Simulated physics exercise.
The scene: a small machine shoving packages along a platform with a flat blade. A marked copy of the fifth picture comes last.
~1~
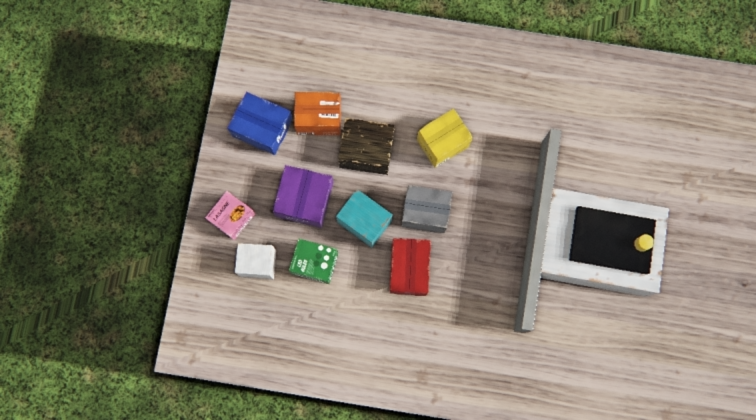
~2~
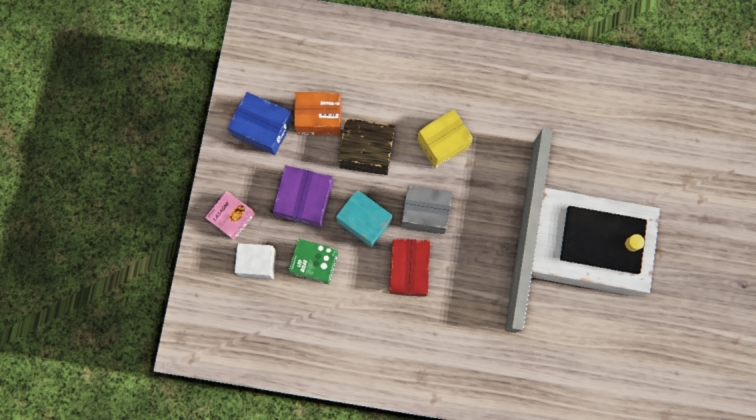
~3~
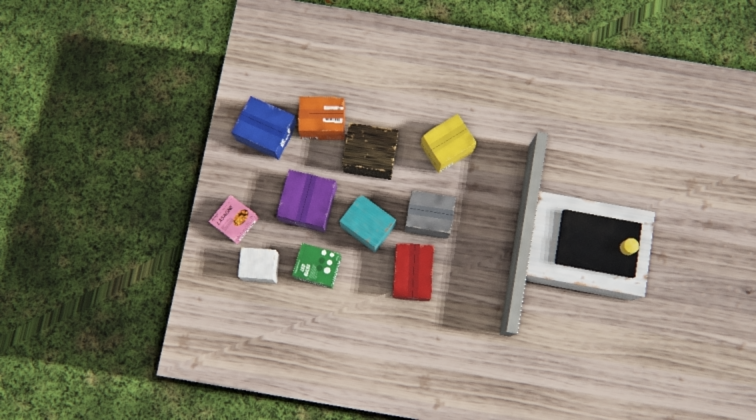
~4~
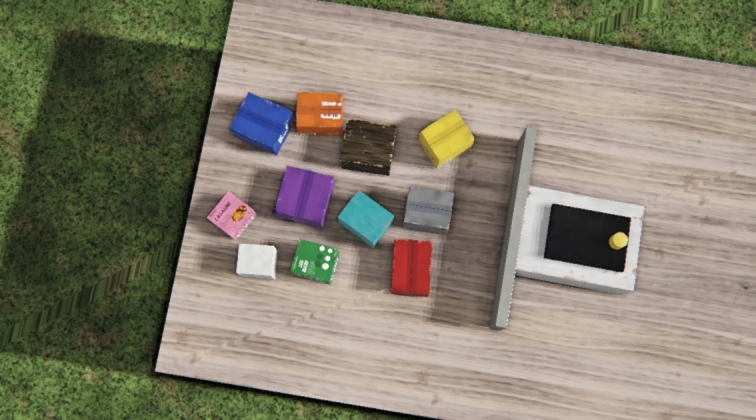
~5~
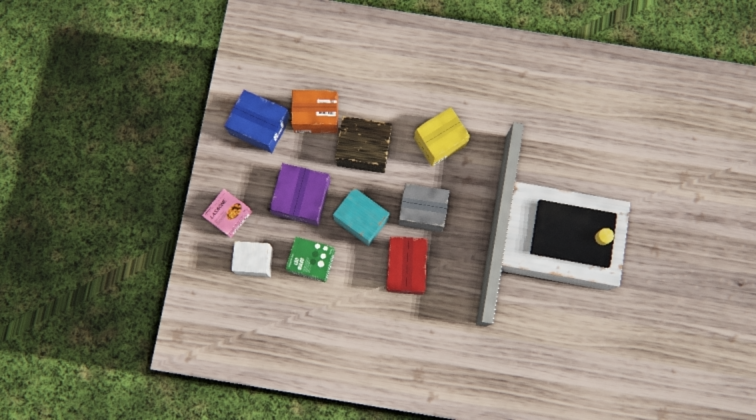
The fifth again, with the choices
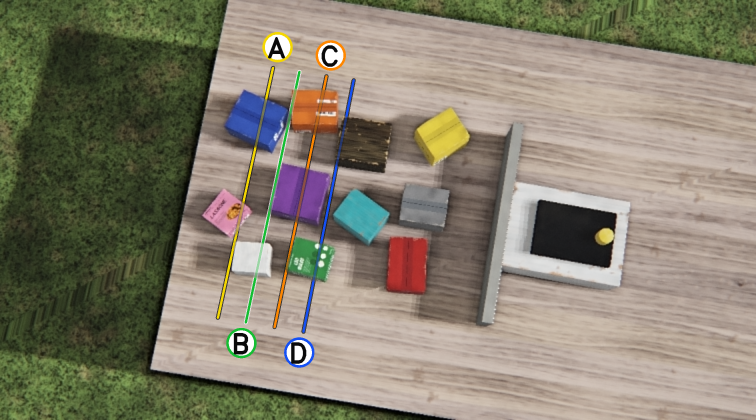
Small white machine with a flat grey blade creeping left across a wooden platform towards colourful packages, which stay in place.
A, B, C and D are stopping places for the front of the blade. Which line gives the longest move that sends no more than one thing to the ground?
It can go as far as C.
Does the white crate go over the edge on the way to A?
By then, yes.
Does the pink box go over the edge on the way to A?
By then, yes.
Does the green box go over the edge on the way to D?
No.
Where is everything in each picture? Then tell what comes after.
In the first picture, robot (607, 239); black crate (367, 147); blue parcel (261, 124).
In the second picture, robot (598, 239); pink box (231, 216).
In the third picture, robot (592, 242); purple box (307, 201).
In the fourth picture, robot (581, 237); grey box (428, 211).
In the fifth picture, robot (568, 232); yellow box (441, 137); orange parcel (315, 112); white crate (253, 260).
On the copy, A at (246, 189); B at (273, 193); C at (301, 198); D at (329, 202).
On C. First, robot (493, 221); yellow box (409, 131); red parcel (394, 263).
Then, robot (420, 209); pink box (224, 215); blue parcel (245, 115).
Finally, robot (366, 200); pink box (188, 213); white crate (192, 251); none fallen.
By contrast, A drops six; B drops three; D is within the limit but short.
